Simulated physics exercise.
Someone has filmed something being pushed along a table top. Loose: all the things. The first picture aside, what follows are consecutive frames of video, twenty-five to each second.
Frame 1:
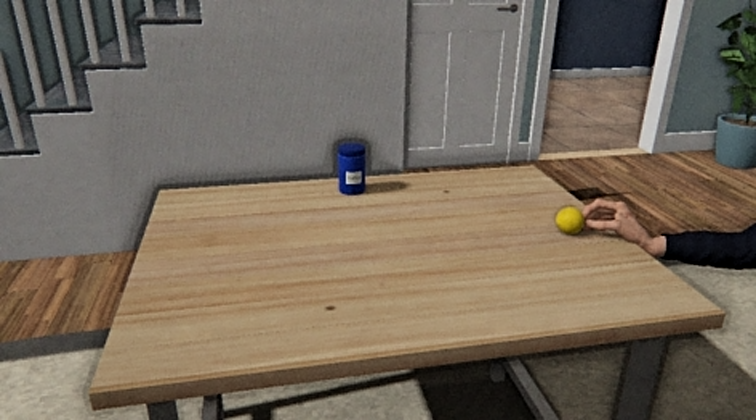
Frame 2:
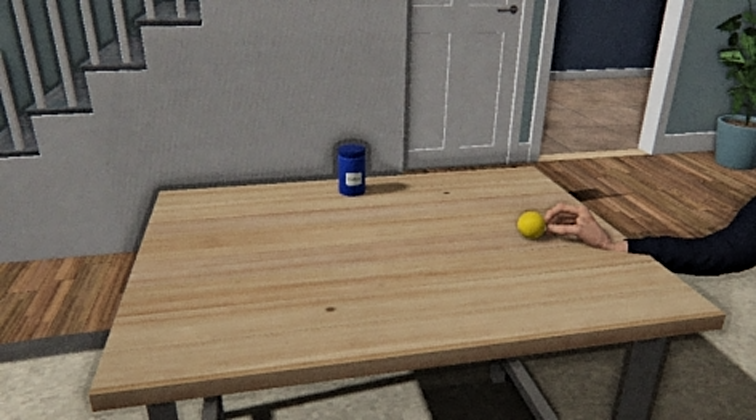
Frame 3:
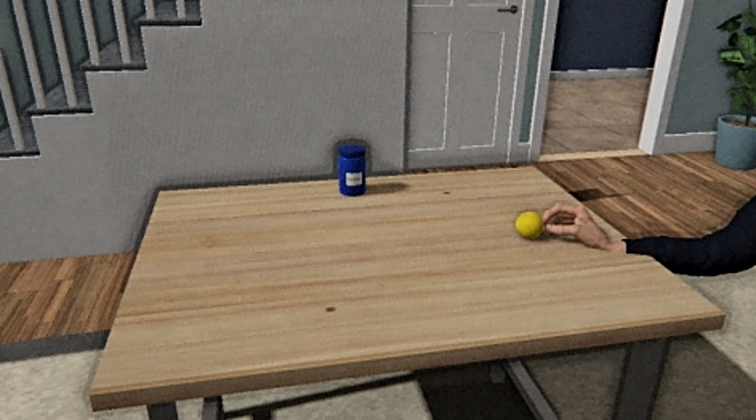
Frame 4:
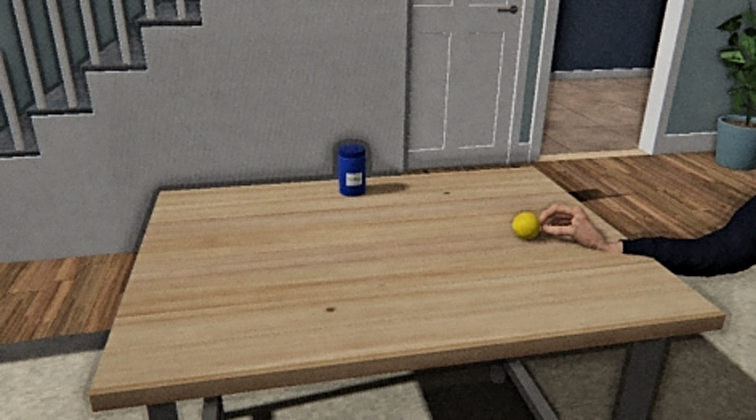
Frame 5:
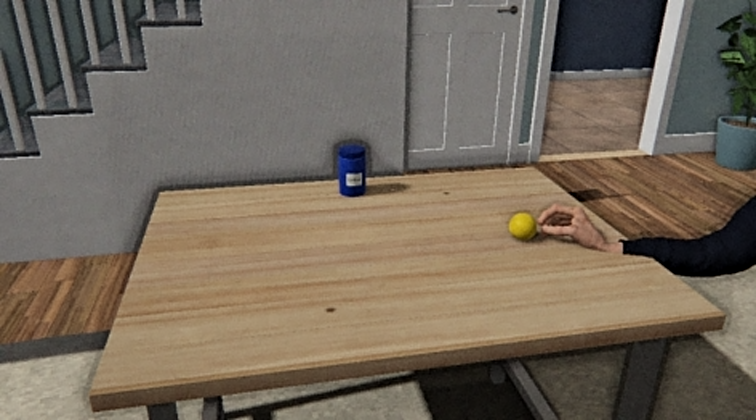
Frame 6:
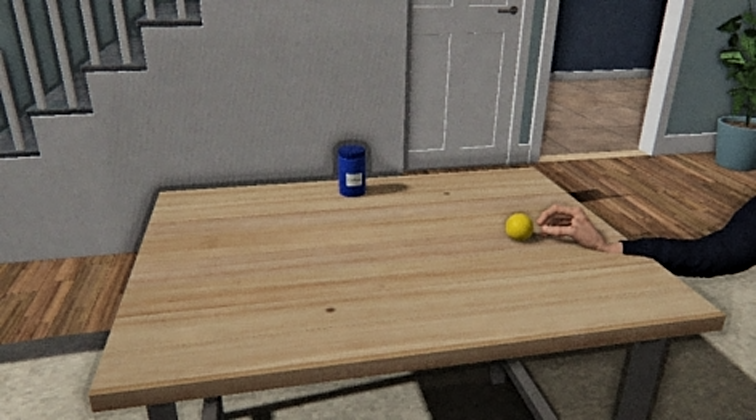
A hand pushed a yellow lemon leftward across a wooden table, with a blue container standing near the back edge. Then the hand stayed put while the lemon rolled slightly farther left, away from the fingers.
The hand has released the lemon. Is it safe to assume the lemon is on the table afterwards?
Most likely it never makes it off the table.
Then, 0.10 s after the last picture, yellow lemon rolled a little near (512, 228).
Then, 0.20 s after the last picture, yellow lemon rolled about its own width near (506, 229).
Then, 0.40 s after the last picture, yellow lemon rolled about its own width near (496, 229).
Then, 0.60 s after the last picture, yellow lemon rolled about its own width near (491, 230).
At rest, moved from the start, yellow lemon. Seen from the same camera at the end, yellow lemon near (490, 230).
